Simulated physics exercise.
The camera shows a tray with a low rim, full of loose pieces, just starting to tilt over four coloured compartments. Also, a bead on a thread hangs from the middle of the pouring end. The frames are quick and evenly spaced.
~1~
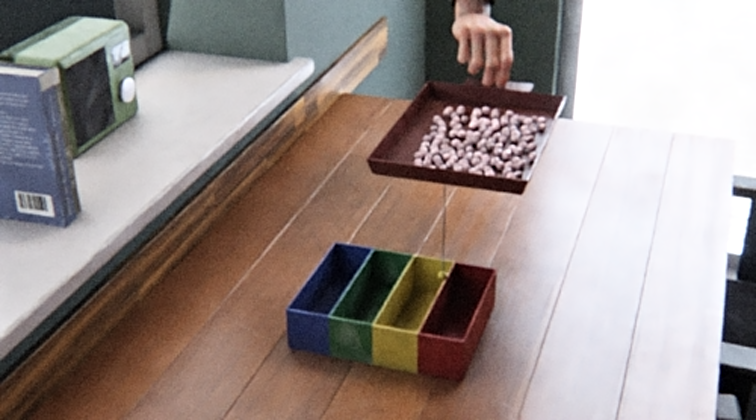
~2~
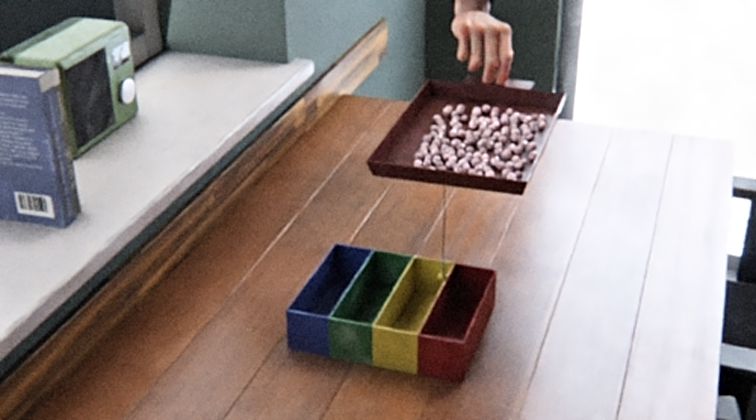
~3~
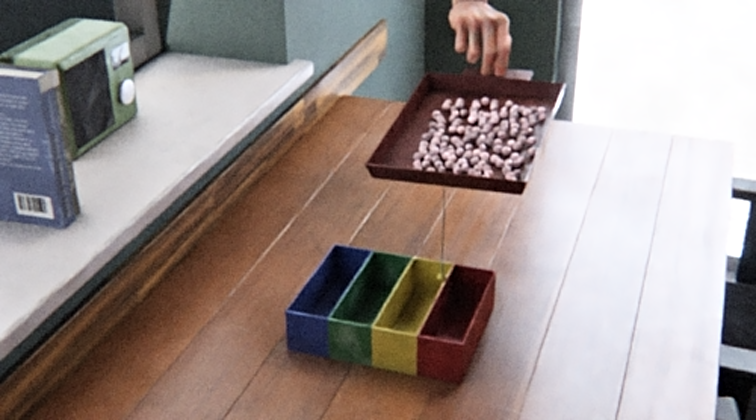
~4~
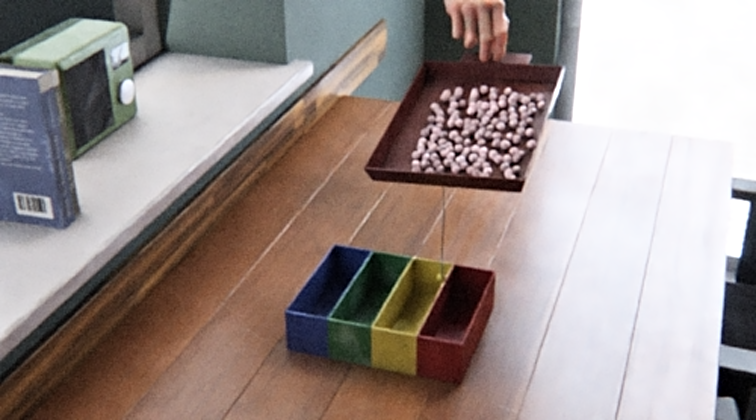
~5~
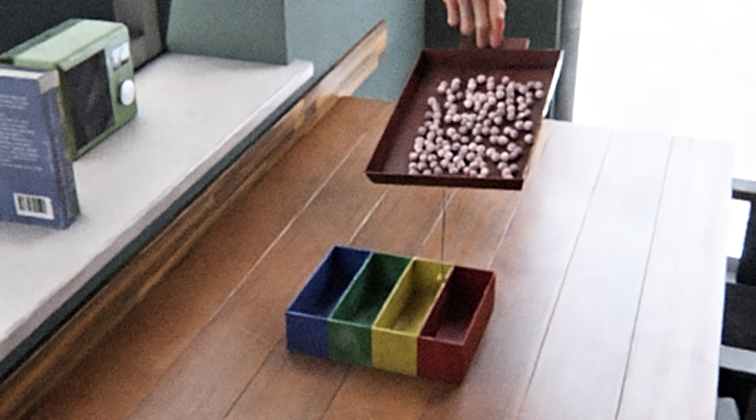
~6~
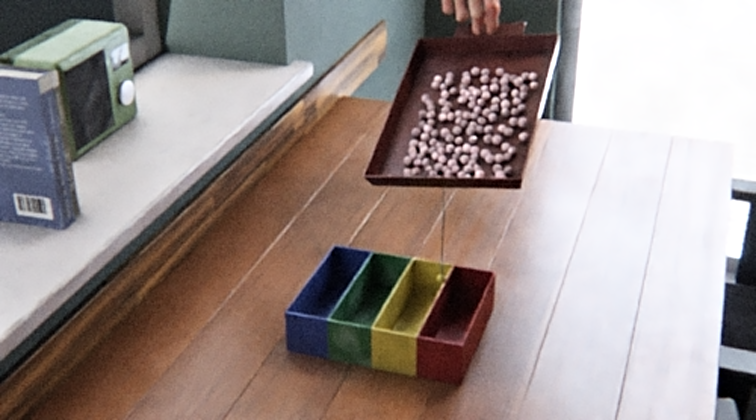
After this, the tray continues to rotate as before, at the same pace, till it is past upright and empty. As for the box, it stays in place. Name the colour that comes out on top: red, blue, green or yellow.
Green comes out on top.
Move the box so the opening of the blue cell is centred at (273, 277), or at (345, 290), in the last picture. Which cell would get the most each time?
Attempt 1 - that yellow cell; attempt 2 - the blue one.
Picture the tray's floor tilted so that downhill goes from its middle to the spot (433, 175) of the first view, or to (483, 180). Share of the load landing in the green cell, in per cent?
You'd get 40 per cent the first time and 0 per cent the second time.
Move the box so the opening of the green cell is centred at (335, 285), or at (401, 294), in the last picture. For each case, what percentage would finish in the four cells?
About 100 per cent, then about 90 per cent.
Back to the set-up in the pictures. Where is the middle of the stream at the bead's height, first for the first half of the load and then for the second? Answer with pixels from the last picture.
Early-half point (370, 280); late-half point (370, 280).
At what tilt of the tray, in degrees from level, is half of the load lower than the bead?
Angle: Close to 90°.
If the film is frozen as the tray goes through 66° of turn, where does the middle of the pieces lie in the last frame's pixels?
Look close to (398, 180) in the last picture.
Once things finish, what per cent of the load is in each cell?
Result, per cent by cell: Blue 10; green 70; yellow 10; red 0.
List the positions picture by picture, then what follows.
Corners of the pouring end near (373, 157) and (523, 178), level; middle of the load near (475, 141), sugar pearls; bead on its thread near (443, 276); blue cell near (308, 328); green cell near (351, 337); yellow cell near (395, 345); red cell near (440, 354), in the first frame.
Corners of the pouring end near (372, 159) and (523, 179), level; middle of the load near (475, 140), in the second frame.
Corners of the pouring end near (371, 162) and (522, 179), tipped barely, lowest at the left corner; middle of the load near (474, 137), in the third frame.
Corners of the pouring end near (370, 165) and (520, 177), tipped a little, lowest at the left corner; middle of the load near (473, 130), in the fourth frame.
Corners of the pouring end near (370, 169) and (519, 176), tipped clearly, lowest at the left corner; middle of the load near (470, 126), a little on the move, in the fifth frame.
Corners of the pouring end near (369, 173) and (518, 175), tipped clearly, lowest at the left corner; middle of the load near (464, 124), all but a few on the move; blue cell near (307, 331); green cell near (350, 340); yellow cell near (394, 348); red cell near (439, 357), in the sixth frame.
Shortly afterwards, tray tipped steeply; the bulk on the tray; only a few in the green cell; only a few in the blue cell; only a few in the yellow cell; near a quarter falling or outside the box.
Next, tray tipped past a quarter turn; only a few on the tray; near half in the green cell; a little in the blue cell; a little in the yellow cell; only a few in the red cell; near a quarter falling or outside the box.
Some moments later, tray tipped past a quarter turn; near two thirds in the green cell; a little in the blue cell; a little in the yellow cell; only a few in the red cell; a little falling or outside the box.
In the end, tray tipped past a quarter turn; near two thirds in the green cell; a little in the blue cell; a little in the yellow cell; only a few in the red cell; a little outside the box.
